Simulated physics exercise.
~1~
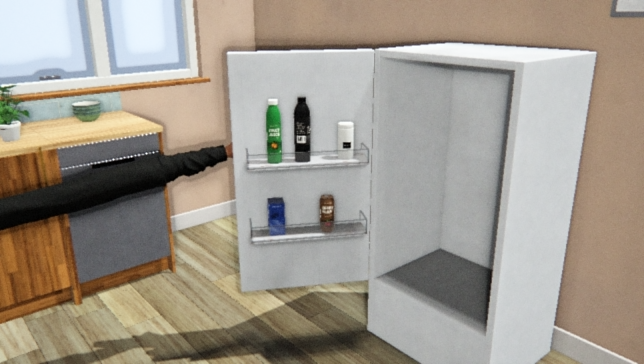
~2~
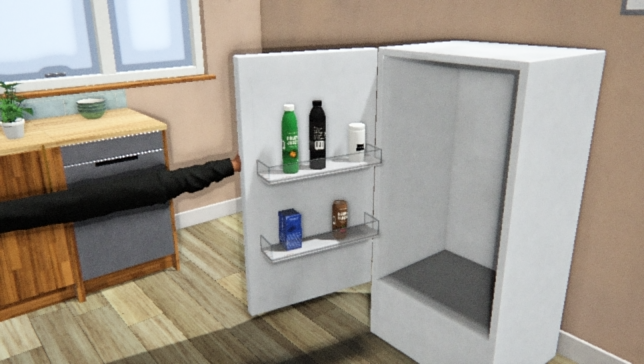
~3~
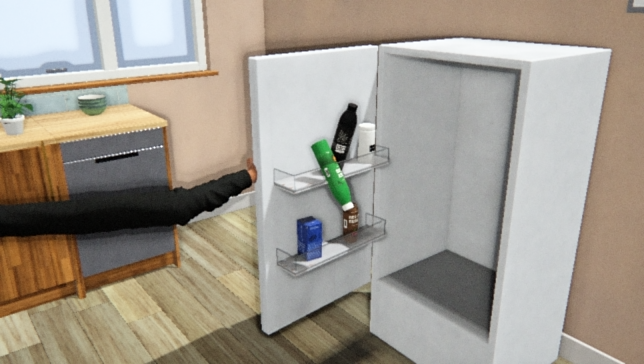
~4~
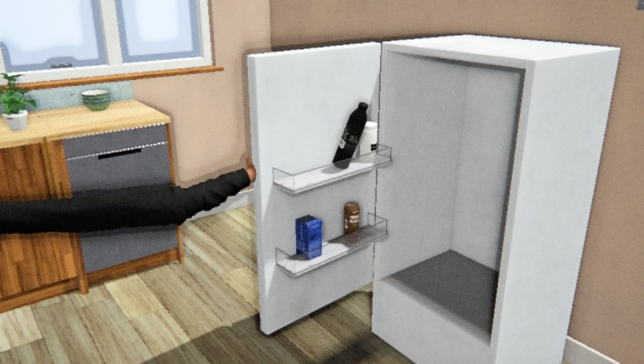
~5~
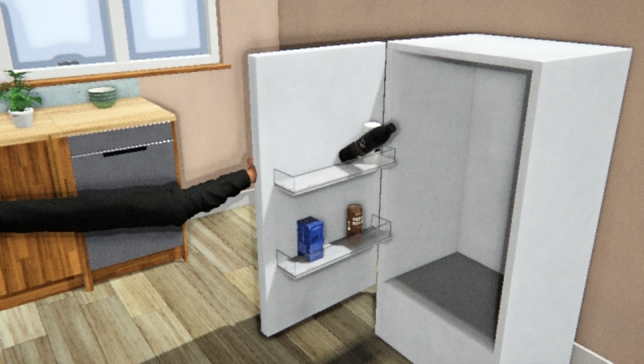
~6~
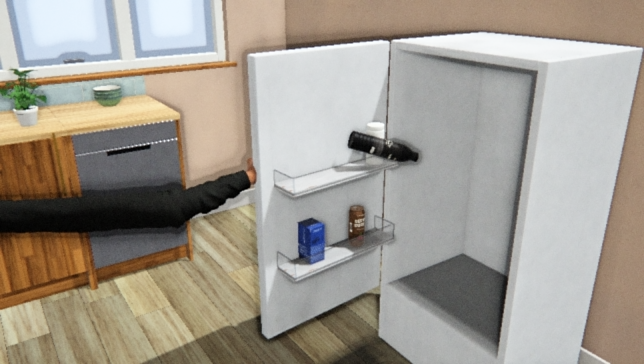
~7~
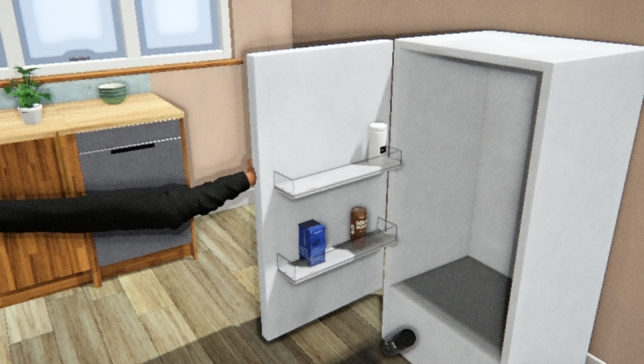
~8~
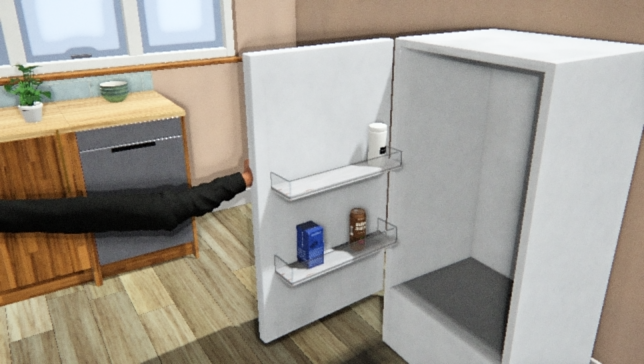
At first, an open fridge door holds a green bottle, a black bottle and a white jar on its upper rack, with a blue carton and a brown container below, while a dark-sleeved arm reaches in from the left. The hand swings the door a little toward the fridge, then the door stops, still wide open. The green bottle tips over the rail upside down and drops out of sight. The black bottle leans, topples onto its side and falls past the door's hinge side to the bottom. Finally, the jar, carton and brown container remain upright on the racks.
